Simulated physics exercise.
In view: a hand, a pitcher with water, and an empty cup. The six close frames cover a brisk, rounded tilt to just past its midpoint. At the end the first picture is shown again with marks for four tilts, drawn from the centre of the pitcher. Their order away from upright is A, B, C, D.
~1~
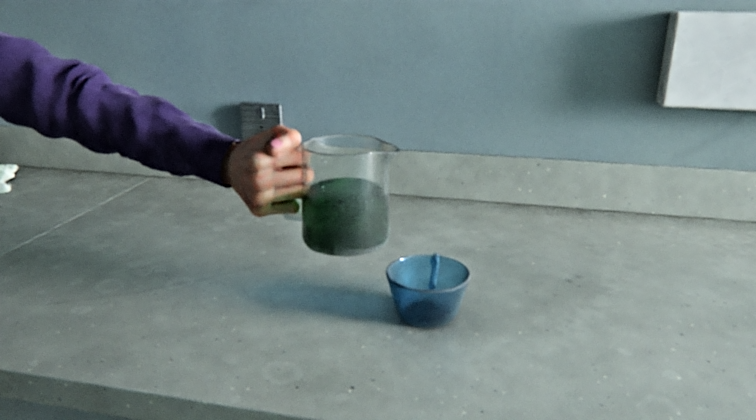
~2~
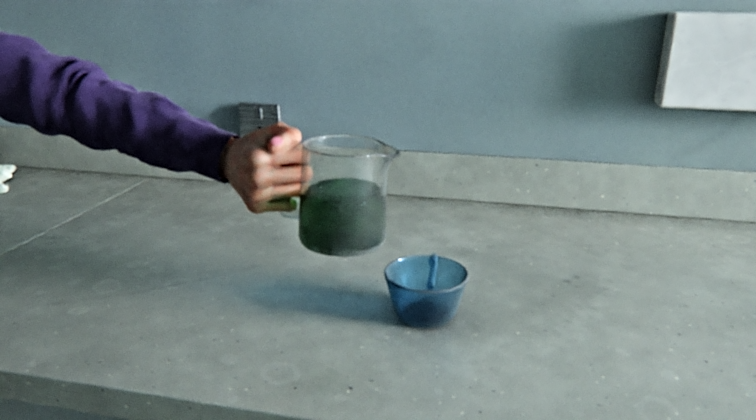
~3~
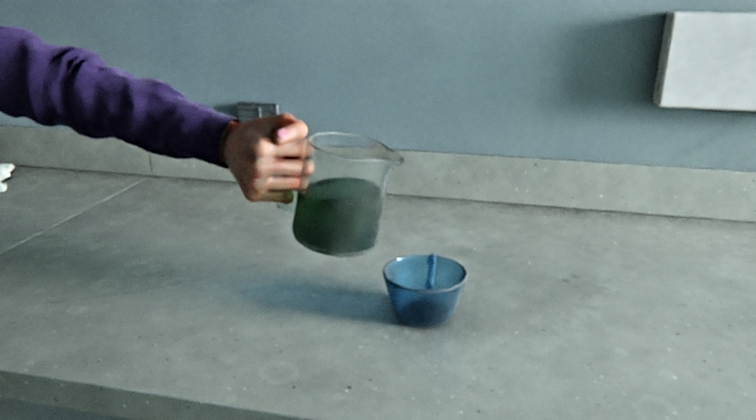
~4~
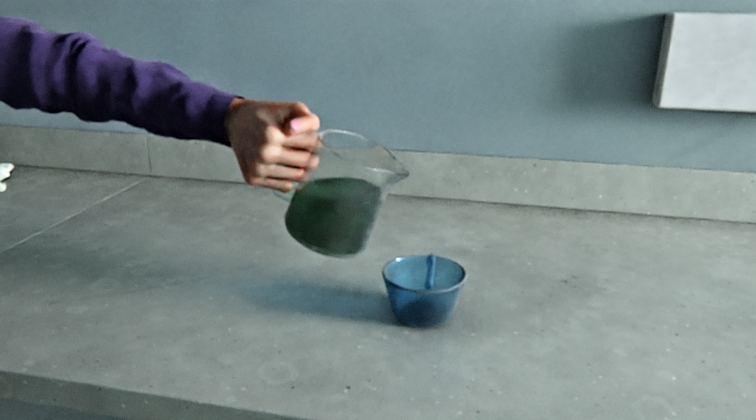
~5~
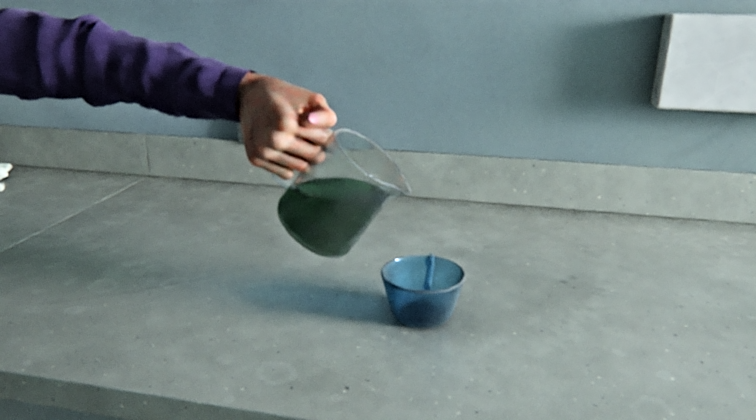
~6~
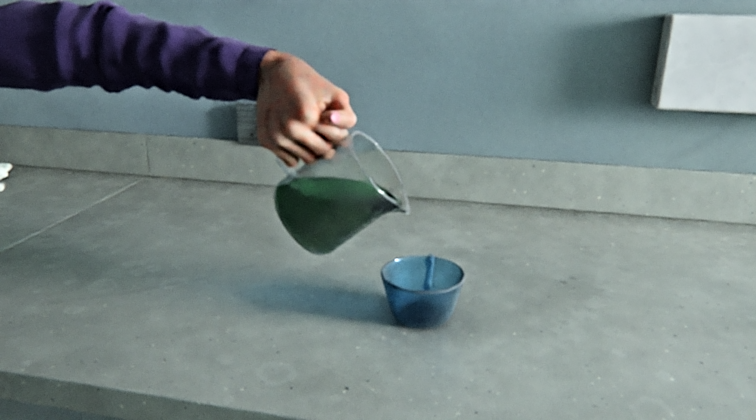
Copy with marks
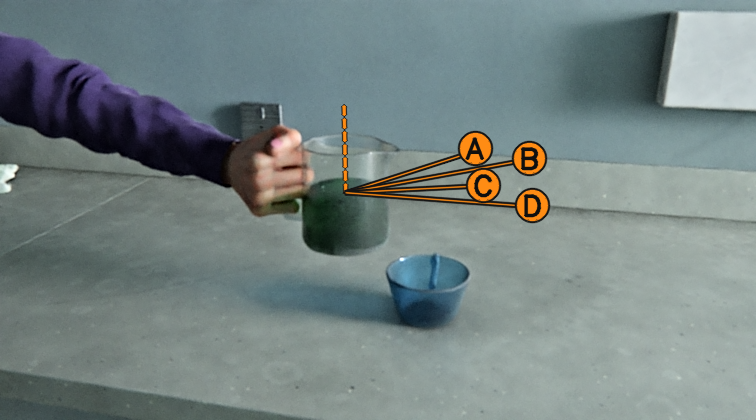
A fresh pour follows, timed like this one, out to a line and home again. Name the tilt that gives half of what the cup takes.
The best line is A.
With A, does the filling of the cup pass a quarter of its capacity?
Yes, it does.
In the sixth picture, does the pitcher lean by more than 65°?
No.
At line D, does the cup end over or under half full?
Over half.
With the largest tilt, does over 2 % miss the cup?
Yes, it does.
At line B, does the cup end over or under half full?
Over.
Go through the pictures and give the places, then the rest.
The first picture shows upright, lip at (398, 150); rim of the cup round (428, 271); nothing has left yet.
The second picture shows tipped about 3°, lip at (398, 154); nothing has left yet.
The third picture shows tipped about 10°, lip at (402, 161); nothing has left yet.
The fourth picture shows tipped about 22°, lip at (408, 175); nothing has left yet.
The fifth picture shows tipped about 36°, lip at (410, 193); nothing has left yet.
The sixth picture shows tipped about 52°, lip at (408, 211); nothing has left yet.
On the marked copy, A at (459, 156); B at (512, 162); C at (466, 186); D at (515, 205).
With A, the cup ends with about 52 % of what it can hold; 6 % of the water is spilt.
With B, the cup ends with about 71 % of what it can hold; 11 % of the water is spilt.
With C, the cup ends with about 80 % of what it can hold; 20 % of the water is spilt.
With D, the cup ends with about 82 % of what it can hold; 32 % of the water is spilt.
